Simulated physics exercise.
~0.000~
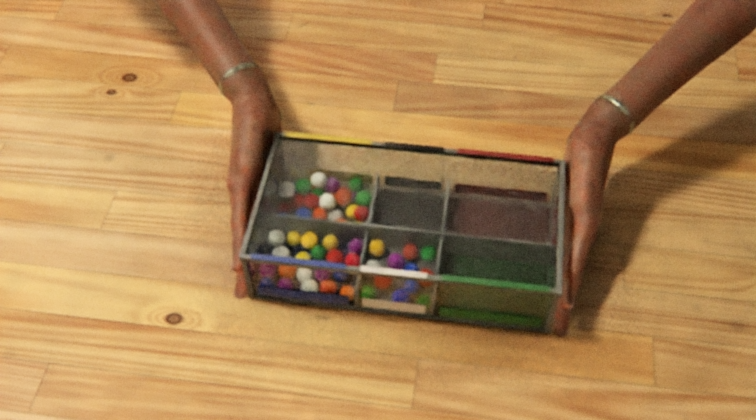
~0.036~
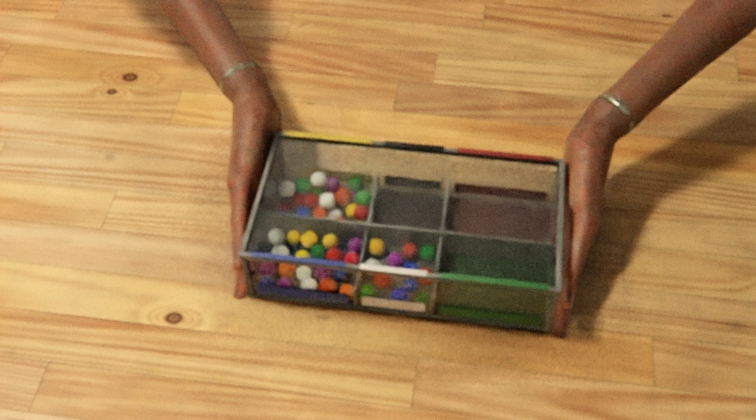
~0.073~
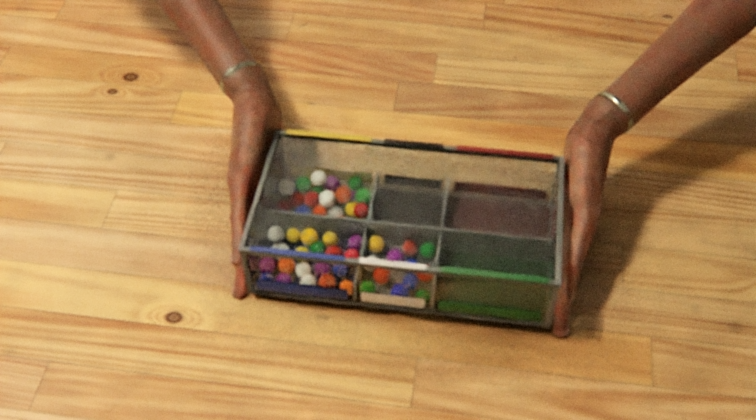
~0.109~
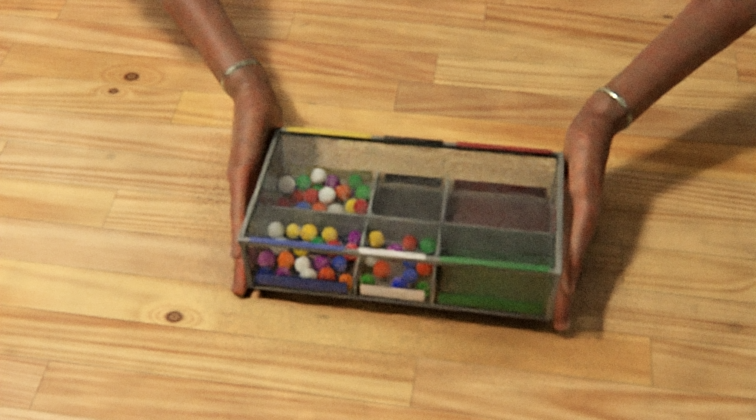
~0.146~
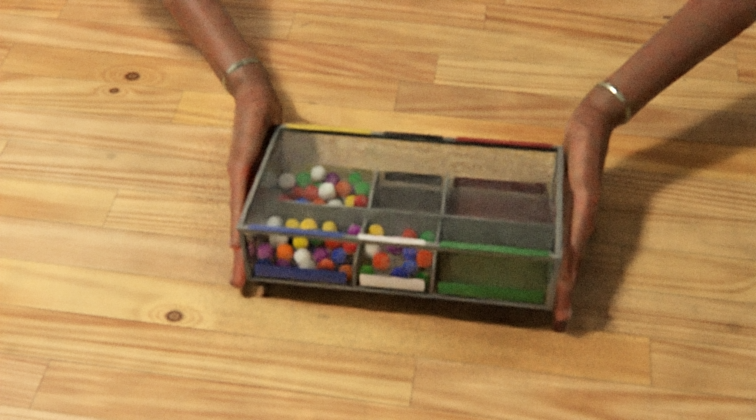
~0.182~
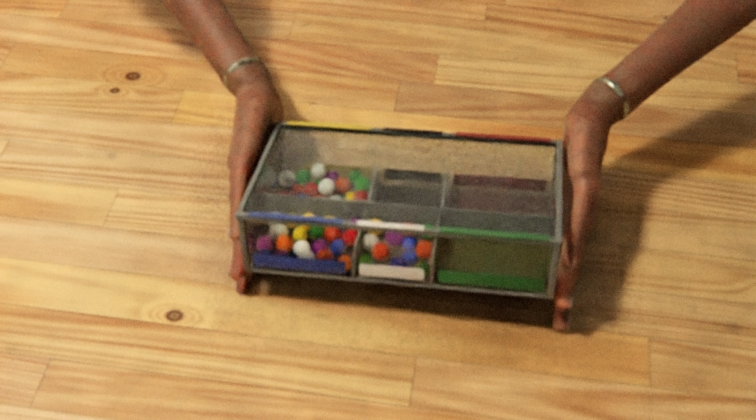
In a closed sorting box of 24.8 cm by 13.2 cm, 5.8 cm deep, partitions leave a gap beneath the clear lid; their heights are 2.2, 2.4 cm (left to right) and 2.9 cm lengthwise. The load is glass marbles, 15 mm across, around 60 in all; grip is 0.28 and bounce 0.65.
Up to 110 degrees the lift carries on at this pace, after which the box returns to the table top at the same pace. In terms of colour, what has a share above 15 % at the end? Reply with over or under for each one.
Red: Under, blue: Under, green: Under, yellow: Over, white: Under, black: Over.
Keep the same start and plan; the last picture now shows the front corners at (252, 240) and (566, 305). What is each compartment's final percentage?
Final shares: Red 0%, blue 5%, green 70%, yellow 0%, white 20%, black 0%.
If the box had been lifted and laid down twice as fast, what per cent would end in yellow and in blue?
Then yellow would get 80 per cent, while blue would get 0 per cent.
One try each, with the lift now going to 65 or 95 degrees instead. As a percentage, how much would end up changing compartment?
Close to 0 in a hundred first, and 45 in a hundred second.
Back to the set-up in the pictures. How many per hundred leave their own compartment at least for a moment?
Around 55 in a hundred.
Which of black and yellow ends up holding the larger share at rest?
Yellow compartment.
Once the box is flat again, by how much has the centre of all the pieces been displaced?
It moves around 4.0 centimetres.
After 1.12 s, tilt 110 degrees; blue 30 %, yellow 55 %, white 15 %, black 5 %.
After 1.74 s, tilt 50 degrees; blue 5 %, yellow 80 %, black 15 %.
After 2.41 s, tilt 0 degrees; yellow 80 %, black 20 %.
By 3.3 s all is still; red 0 %, blue 0 %, green 0 %, yellow 80 %, white 0 %, black 20 %.
